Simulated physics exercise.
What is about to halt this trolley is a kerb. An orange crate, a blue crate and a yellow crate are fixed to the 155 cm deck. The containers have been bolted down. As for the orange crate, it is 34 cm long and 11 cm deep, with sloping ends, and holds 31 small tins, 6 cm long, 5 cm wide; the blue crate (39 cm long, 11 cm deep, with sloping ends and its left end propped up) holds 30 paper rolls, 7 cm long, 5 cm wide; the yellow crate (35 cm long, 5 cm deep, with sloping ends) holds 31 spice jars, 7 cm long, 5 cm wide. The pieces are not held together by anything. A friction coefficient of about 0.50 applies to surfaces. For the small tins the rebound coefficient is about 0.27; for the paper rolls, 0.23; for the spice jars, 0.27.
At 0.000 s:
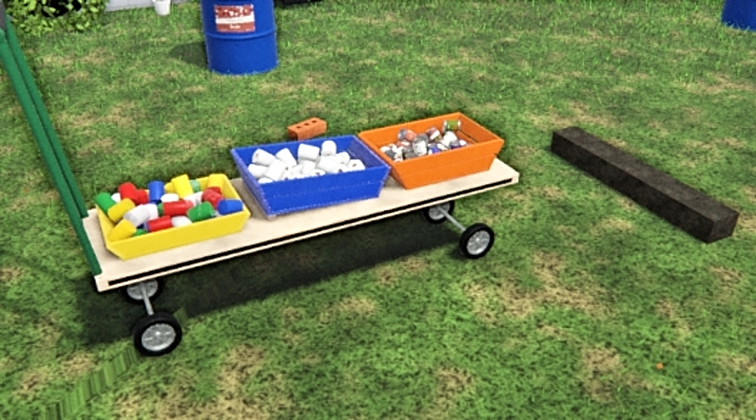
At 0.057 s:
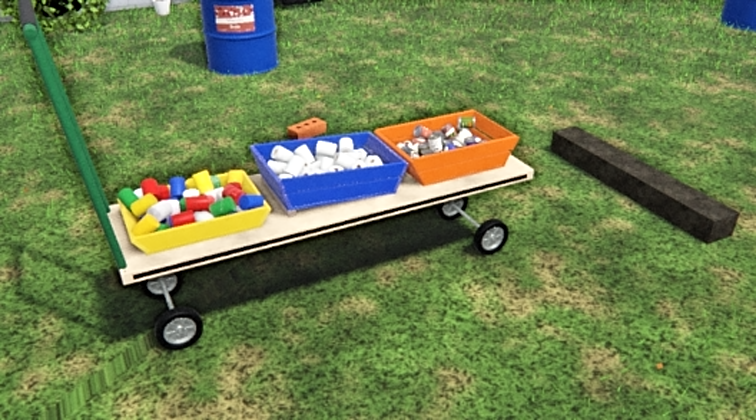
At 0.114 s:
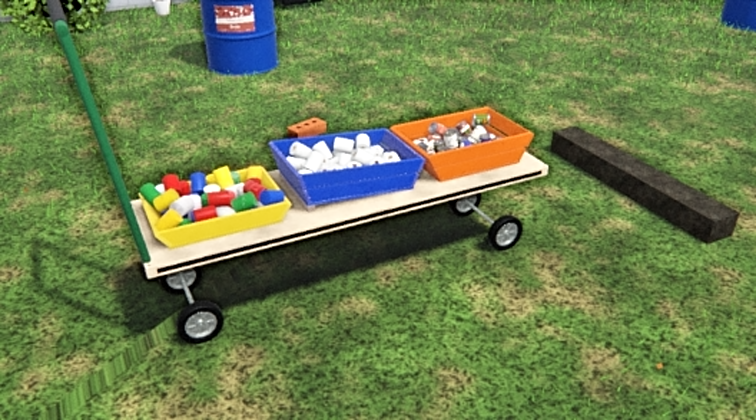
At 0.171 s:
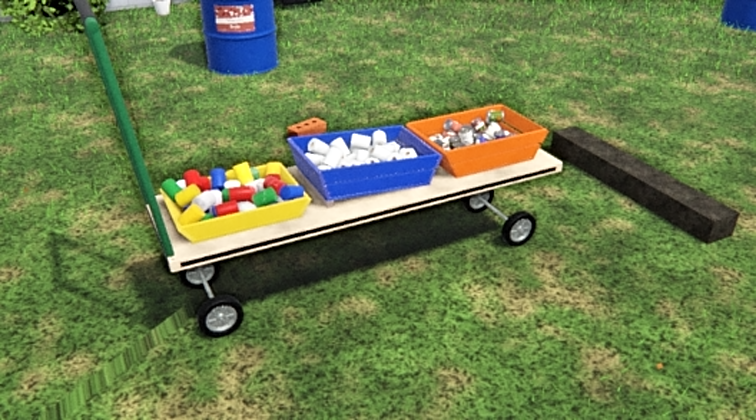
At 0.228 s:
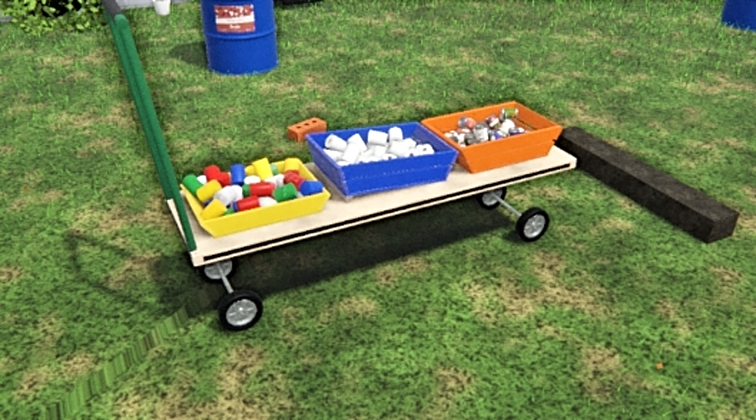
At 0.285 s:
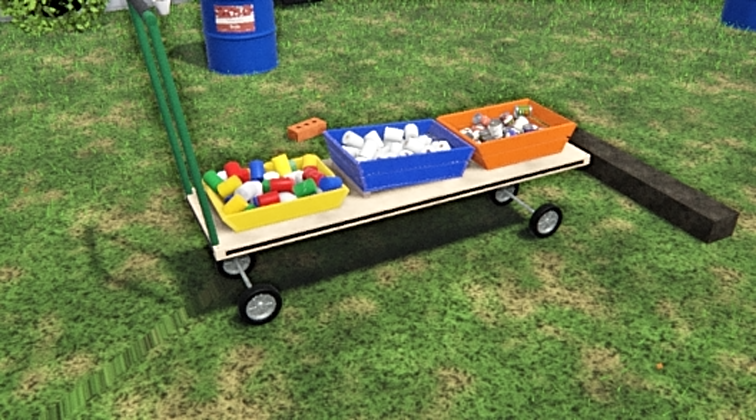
A flat wooden trolley with a green handle at its left end rolls steadily to the right across patchy grass, seen from slightly above by a still camera. It carries three open crates: yellow with colourful little containers at left, blue with white rolls in the middle, orange with small tins at right. The crates ride along, nearing a dark kerb, while a blue barrel and an orange brick stay put behind.
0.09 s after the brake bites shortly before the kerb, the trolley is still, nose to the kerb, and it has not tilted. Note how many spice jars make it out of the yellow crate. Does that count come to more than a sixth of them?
No.
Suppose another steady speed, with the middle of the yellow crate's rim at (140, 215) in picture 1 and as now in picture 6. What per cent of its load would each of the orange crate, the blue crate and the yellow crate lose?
Under that change it'd be orange crate at 0, blue crate at 0 and yellow crate at 10 percent.
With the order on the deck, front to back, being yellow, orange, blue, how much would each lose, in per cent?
In that arrangement the orange crate sheds 0 per cent of its load, the blue crate 0 per cent, and the yellow crate 0 per cent.
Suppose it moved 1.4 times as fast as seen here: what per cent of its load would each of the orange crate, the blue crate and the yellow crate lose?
Then the orange crate sheds 0 per cent, the blue crate 0 per cent, and the yellow crate 10 per cent.
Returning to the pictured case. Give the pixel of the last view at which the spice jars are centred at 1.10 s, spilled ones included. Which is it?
Near (408, 159).
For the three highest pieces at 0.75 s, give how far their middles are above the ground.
Mean height: Near 52 cm.
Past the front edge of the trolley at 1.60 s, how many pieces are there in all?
Roughly 0 pieces.
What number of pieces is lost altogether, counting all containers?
Estimate: About 1.
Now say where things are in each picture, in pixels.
In the first picture (we follow the rim corner now nearest the camera), yellow crate at (110, 244); blue crate at (260, 184); 87 cm still to roll; nothing out yet.
In the second picture, yellow crate at (134, 238); blue crate at (280, 180); 80 cm still to roll.
In the third picture, yellow crate at (158, 233); blue crate at (301, 175); 73 cm still to roll.
In the fourth picture, yellow crate at (181, 227); blue crate at (321, 171); 65 cm still to roll.
In the fifth picture, yellow crate at (204, 222); blue crate at (340, 166); 58 cm still to roll.
In the sixth picture, yellow crate at (226, 217); blue crate at (359, 162); 51 cm still to roll; nothing out yet.
After 0.65 s, braking starts.
After 0.75 s, 0 of 31 out of the orange crate, 0 of 30 out of the blue crate and 0 of 31 out of the yellow crate.
After 0.87 s, 0 of 31 out of the orange crate, 0 of 30 out of the blue crate and 1 of 31 out of the yellow crate.
After 1.10 s, 0 of 31 out of the orange crate, 0 of 30 out of the blue crate and 1 of 31 out of the yellow crate.
Outcome (at 1.60 s), 0 of 31 out of the orange crate, 0 of 30 out of the blue crate and 1 of 31 out of the yellow crate. Asked share, 1 of 31, 3 per cent.
